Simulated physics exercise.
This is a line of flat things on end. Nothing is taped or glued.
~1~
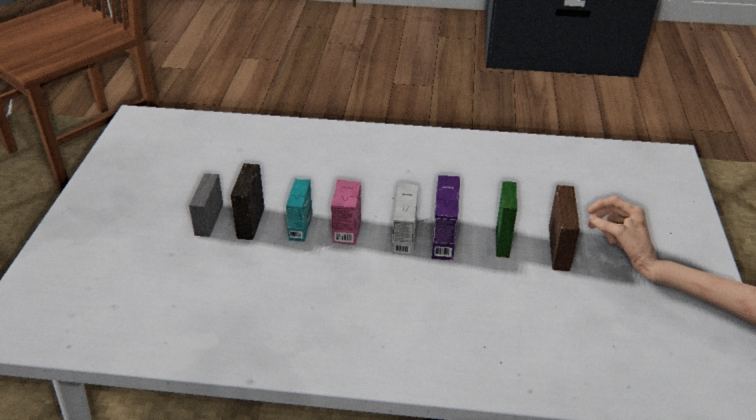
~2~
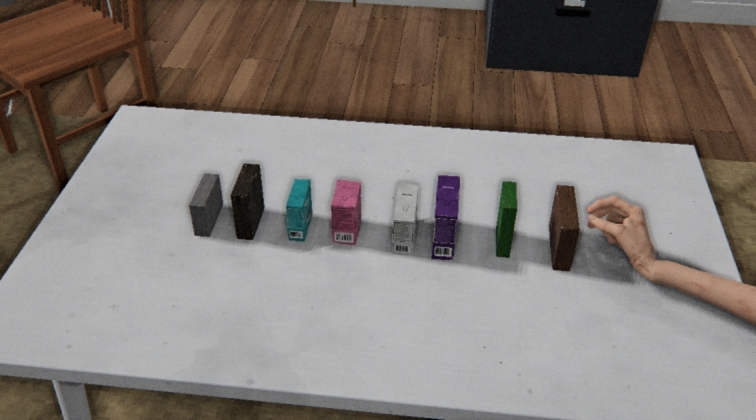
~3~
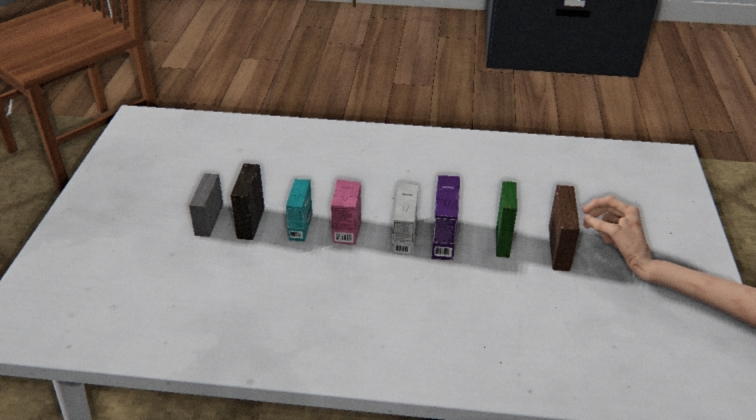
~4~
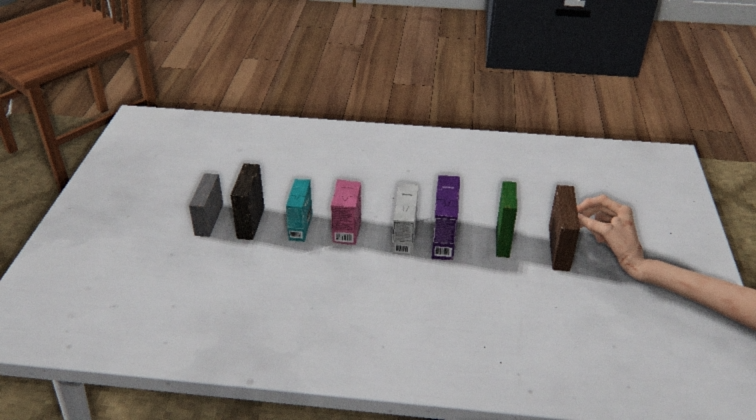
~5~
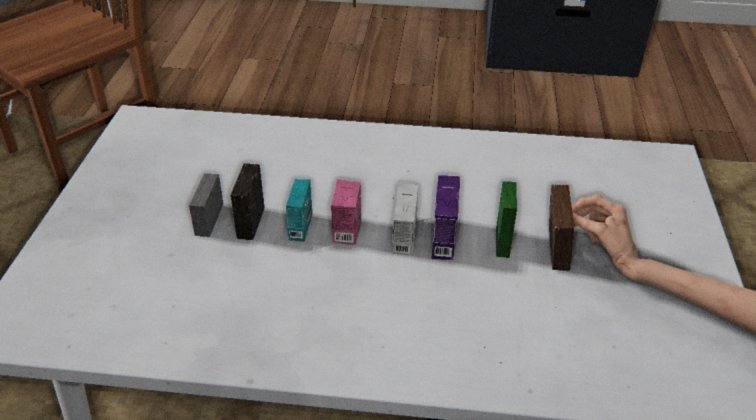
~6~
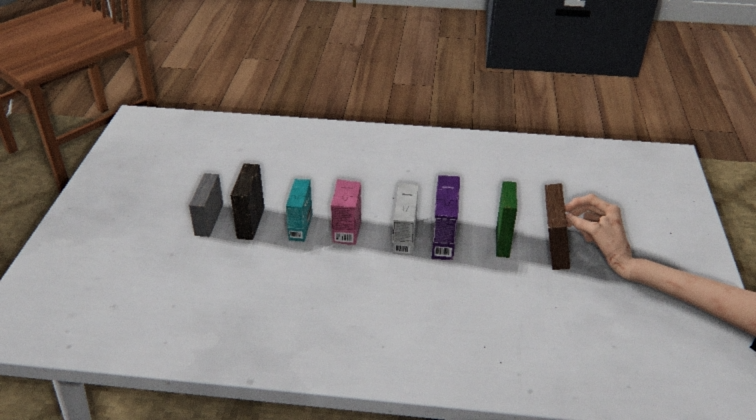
A hand reaching left to a brown board and tilting it slightly toward a row of upright colourful blocks on a white table.
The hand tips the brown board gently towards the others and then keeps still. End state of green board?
The piece is bowled down.
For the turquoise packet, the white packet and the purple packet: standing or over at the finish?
At the end the turquoise packet is standing, the white packet has fallen, and the purple packet has fallen.
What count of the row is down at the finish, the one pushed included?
That makes 4 altogether.
Then, 0.40 s after the last picture, brown board 90° over; green board tipped 35° from how it was near (478, 219); purple packet tipped 4° from how it was.
Then, 0.60 s after the last picture, brown board 90° over; green board tipped 71° from how it was near (466, 228); purple packet tipped 49° from how it was; white packet tipped 49° from how it was.
At rest, tipped over on the table, purple packet, green board and white packet; the other 3 in place. Seen from the same camera at the end, green board near (469, 236).
